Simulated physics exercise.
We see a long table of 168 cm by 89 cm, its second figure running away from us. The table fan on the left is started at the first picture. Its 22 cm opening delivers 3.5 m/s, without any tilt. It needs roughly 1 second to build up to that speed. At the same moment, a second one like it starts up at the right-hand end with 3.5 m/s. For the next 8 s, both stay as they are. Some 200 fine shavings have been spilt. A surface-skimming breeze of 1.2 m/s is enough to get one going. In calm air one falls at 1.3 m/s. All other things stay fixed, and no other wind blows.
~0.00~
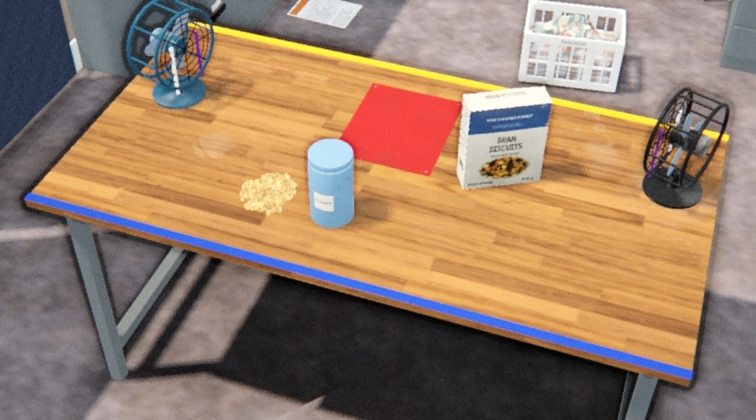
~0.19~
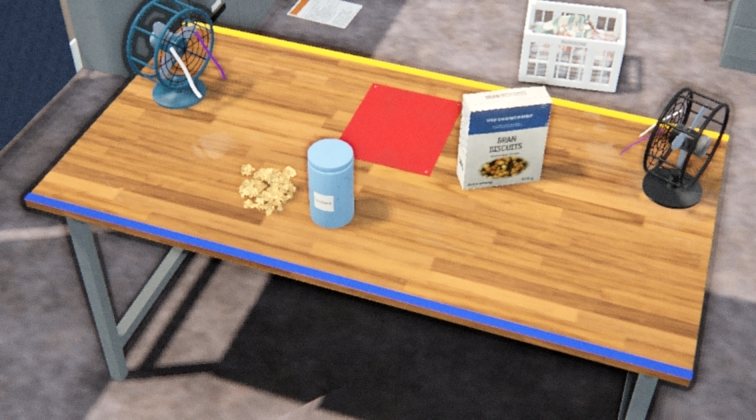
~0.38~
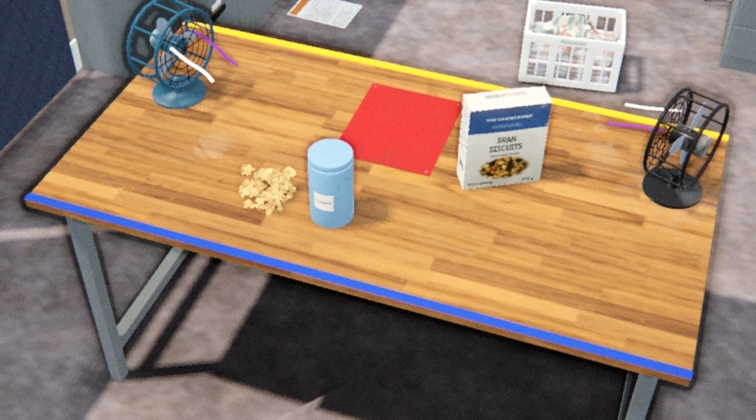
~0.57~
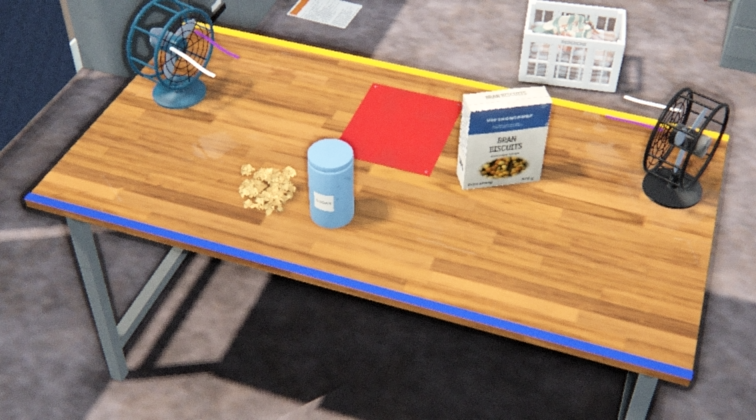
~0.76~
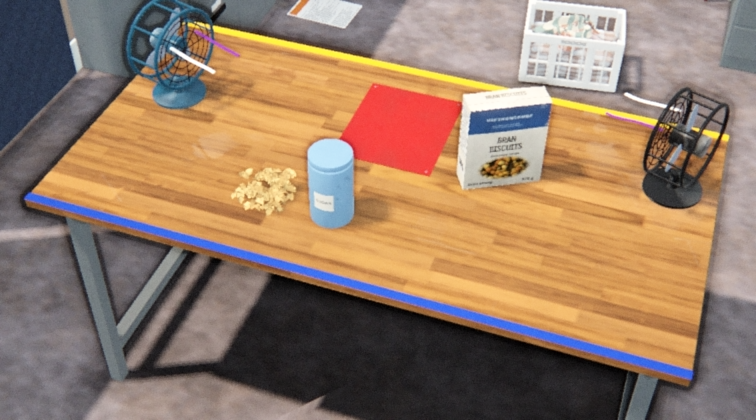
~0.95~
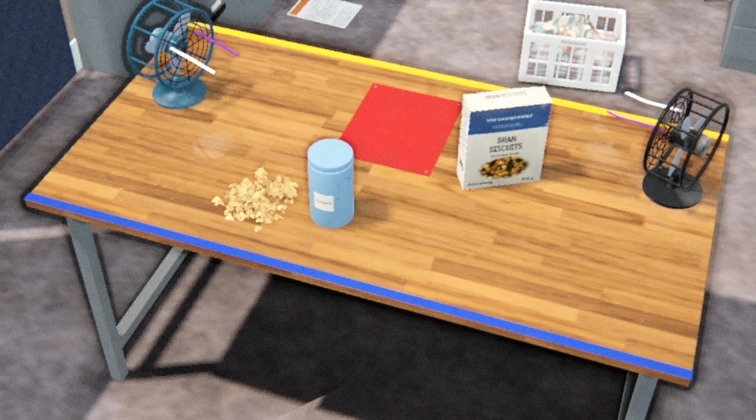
On a long wooden table, two fans start blowing and pale shavings gradually begin spreading.
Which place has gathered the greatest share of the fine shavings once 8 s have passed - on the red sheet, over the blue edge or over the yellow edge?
The blue one.
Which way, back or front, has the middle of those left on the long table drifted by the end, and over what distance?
I'd say frontward, around 10 cm.
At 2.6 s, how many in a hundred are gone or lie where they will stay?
I reckon around 80 per cent.
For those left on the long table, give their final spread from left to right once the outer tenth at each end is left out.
Looks like some 10 cm to me.
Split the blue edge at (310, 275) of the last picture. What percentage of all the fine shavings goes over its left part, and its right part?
Estimate: Left ~ 30 %; right ~ 0 %.
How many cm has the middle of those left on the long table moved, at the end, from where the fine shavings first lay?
Close to 10 cm.
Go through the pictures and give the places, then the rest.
In the first frame, the middle of the fine shavings is near (267, 191), none has stirred yet, the mouth of the table fan is at (172, 44) and that of the second one at (686, 139).
In the second frame, the middle of the fine shavings is near (264, 187), none has stirred yet, the yellow edge is centred on (439, 74), the red sheet is centred on (400, 127) and the blue edge is centred on (330, 282).
In the third frame, the middle of the fine shavings is near (264, 187), none has stirred yet, the top of a jar is at (330, 153) and the top of a carton is at (508, 98).
In the fourth frame, the middle of the fine shavings is near (264, 187) and none has stirred yet.
In the fifth frame, the middle of the fine shavings is near (264, 190) and about 5 % have left their places.
In the sixth frame, the middle of the fine shavings is near (262, 198), the farthest in sight from the table fan is at (259, 229) and about 60 % have left their places.
After 1.6 s, 74 % are still on the top, 0 % are over the yellow edge, 0 % on the red sheet and 26 % over the blue edge; the middle of those left on the top is near (261, 210).
After 2.6 s, 74 % are still on the top, 0 % are over the yellow edge, 0 % on the red sheet and 26 % over the blue edge; the middle of those left on the top is near (261, 210).
After 4.4 s, 74 % are still on the top, 0 % are over the yellow edge, 0 % on the red sheet and 26 % over the blue edge; the middle of those left on the top is near (261, 210).
After 8.0 s, at the end, 0 % are over the yellow edge, 0 % on the red sheet and 27 % over the blue edge; the middle of those left on the top is near (262, 214).
